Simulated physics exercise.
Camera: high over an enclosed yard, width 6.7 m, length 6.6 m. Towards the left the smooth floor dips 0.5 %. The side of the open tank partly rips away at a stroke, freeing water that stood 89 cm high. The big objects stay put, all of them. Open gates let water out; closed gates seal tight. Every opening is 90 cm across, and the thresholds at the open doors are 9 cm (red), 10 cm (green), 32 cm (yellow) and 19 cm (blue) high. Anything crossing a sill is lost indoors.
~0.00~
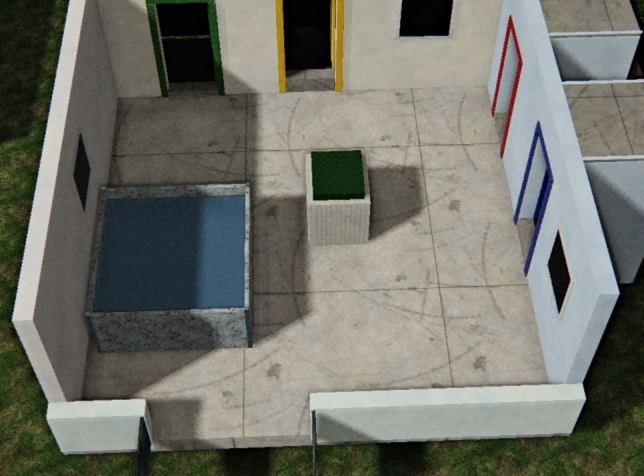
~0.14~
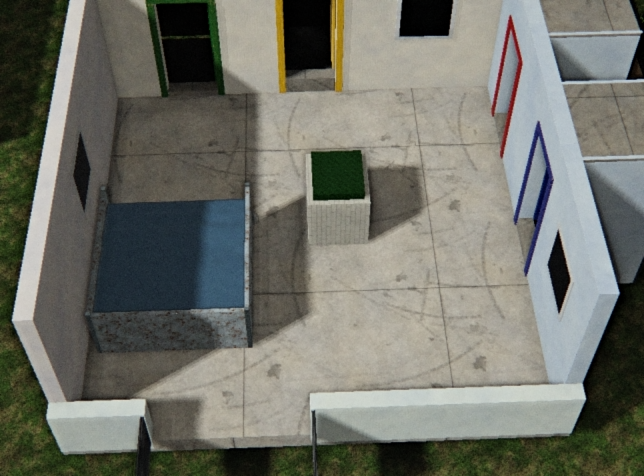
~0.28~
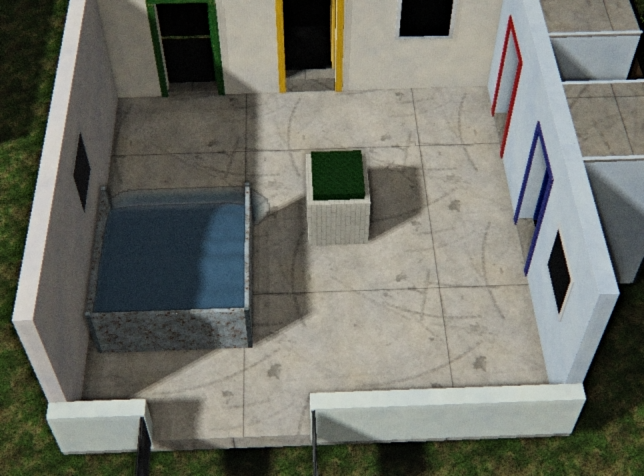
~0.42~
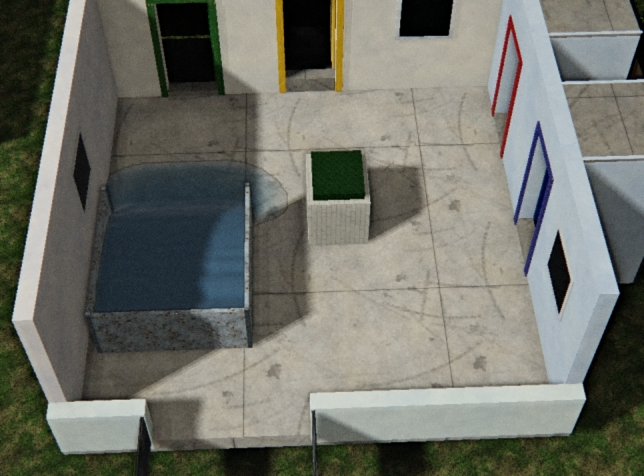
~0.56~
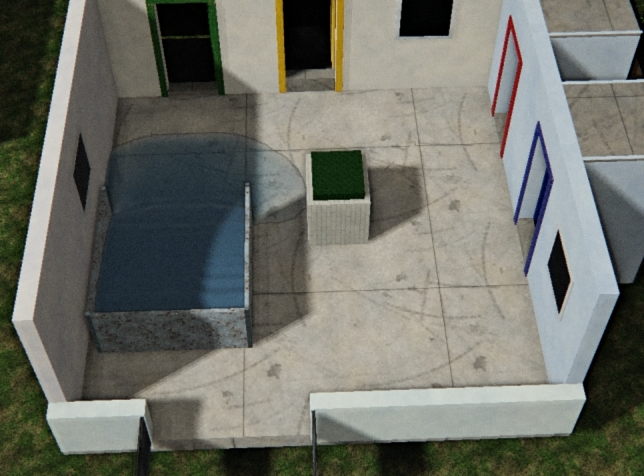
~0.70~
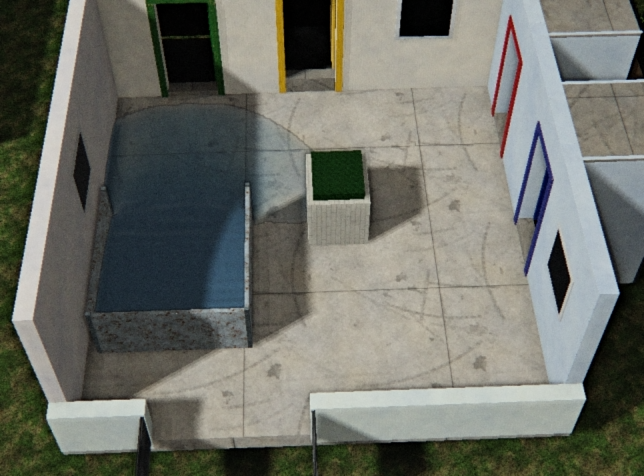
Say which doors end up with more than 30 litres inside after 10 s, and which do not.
One by one: The red door breaches the limit. The green door breaches the limit. The yellow door never breaches the limit. The blue door never breaches the limit.
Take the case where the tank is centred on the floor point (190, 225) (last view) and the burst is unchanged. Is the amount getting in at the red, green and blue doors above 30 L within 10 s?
At the red door the limit is surpassed, at the green door surpassed, at the blue door not exceeded.
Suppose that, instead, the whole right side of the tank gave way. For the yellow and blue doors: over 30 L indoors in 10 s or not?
Then: Yellow not over, blue above.
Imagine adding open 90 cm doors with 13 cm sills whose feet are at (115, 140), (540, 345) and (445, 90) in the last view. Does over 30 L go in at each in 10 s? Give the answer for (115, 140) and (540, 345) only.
Taking them in order, the first is too much and the second fine.
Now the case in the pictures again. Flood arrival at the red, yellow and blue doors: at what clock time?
The red door is reached at 2.6 s, yellow at 1.1 s, blue at 3.8 s.
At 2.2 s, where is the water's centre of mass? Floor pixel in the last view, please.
Balance point at about (201, 186).
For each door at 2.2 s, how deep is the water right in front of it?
Centimetres: Red 0 / green 48 / yellow 28 / blue 0.
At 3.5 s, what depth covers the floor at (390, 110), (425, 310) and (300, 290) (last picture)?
Roughly 13, 0, 0 cm.
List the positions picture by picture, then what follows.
Still water, 89 cm deep, in the open tank at (172, 250), in the first picture.
Water pours out on the open tank's far side and has run 1.2 m, to (255, 221); typically 7 cm deep outside, 89 cm at the open tank's back, in the second picture.
The front is at (263, 204), 1.4 m from the gap on the open tank's far side; 1.8 m2 of floor is under water; 89 cm left at the back of the open tank, in the third picture.
Water pours out on the open tank's far side and has run 1.7 m, to (277, 187); typically 14 cm deep outside, 87 cm at the open tank's back, in the fourth picture.
Water pours out on the open tank's far side and has run 2.2 m, to (113, 150); typically 12 cm deep outside, 77 cm at the open tank's back, in the fifth picture.
Water pours out on the open tank's far side and has run 2.8 m, to (225, 108); typically 10 cm deep outside, 75 cm at the open tank's back, in the sixth picture.
After 1.4 s water covers 30 % of the floor and is deepest (64 cm) near (139, 101); red door not reached, green door 36 cm at the sill, 152 L in, yellow door 22 cm at the sill, 0 L in, blue door not reached.
After 2.2 s water covers 35 % of the floor and is deepest (57 cm) near (129, 101); red door not reached, green door 48 cm at the sill, 429 L in, yellow door 28 cm at the sill, 0 L in, blue door not reached.
After 3.5 s water covers 45 % of the floor and is deepest (34 cm) near (477, 90); red door 23 cm at the sill, 19 L in, green door 30 cm at the sill, 727 L in, yellow door 20 cm at the sill, 0 L in, blue door not reached.
After 6.0 s water covers 75 % of the floor and is deepest (22 cm) near (553, 409); red door 19 cm at the sill, 188 L in, green door 13 cm at the sill, 844 L in, yellow door 10 cm at the sill, 0 L in, blue door 13 cm at the sill, 0 L in.
After 10.0 s water covers 100 % of the floor and is deepest (26 cm) near (79, 427); red door 9 cm at the sill, 250 L in, green door 6 cm at the sill, 850 L in, yellow door 10 cm at the sill, 0 L in, blue door 6 cm at the sill, 0 L in.
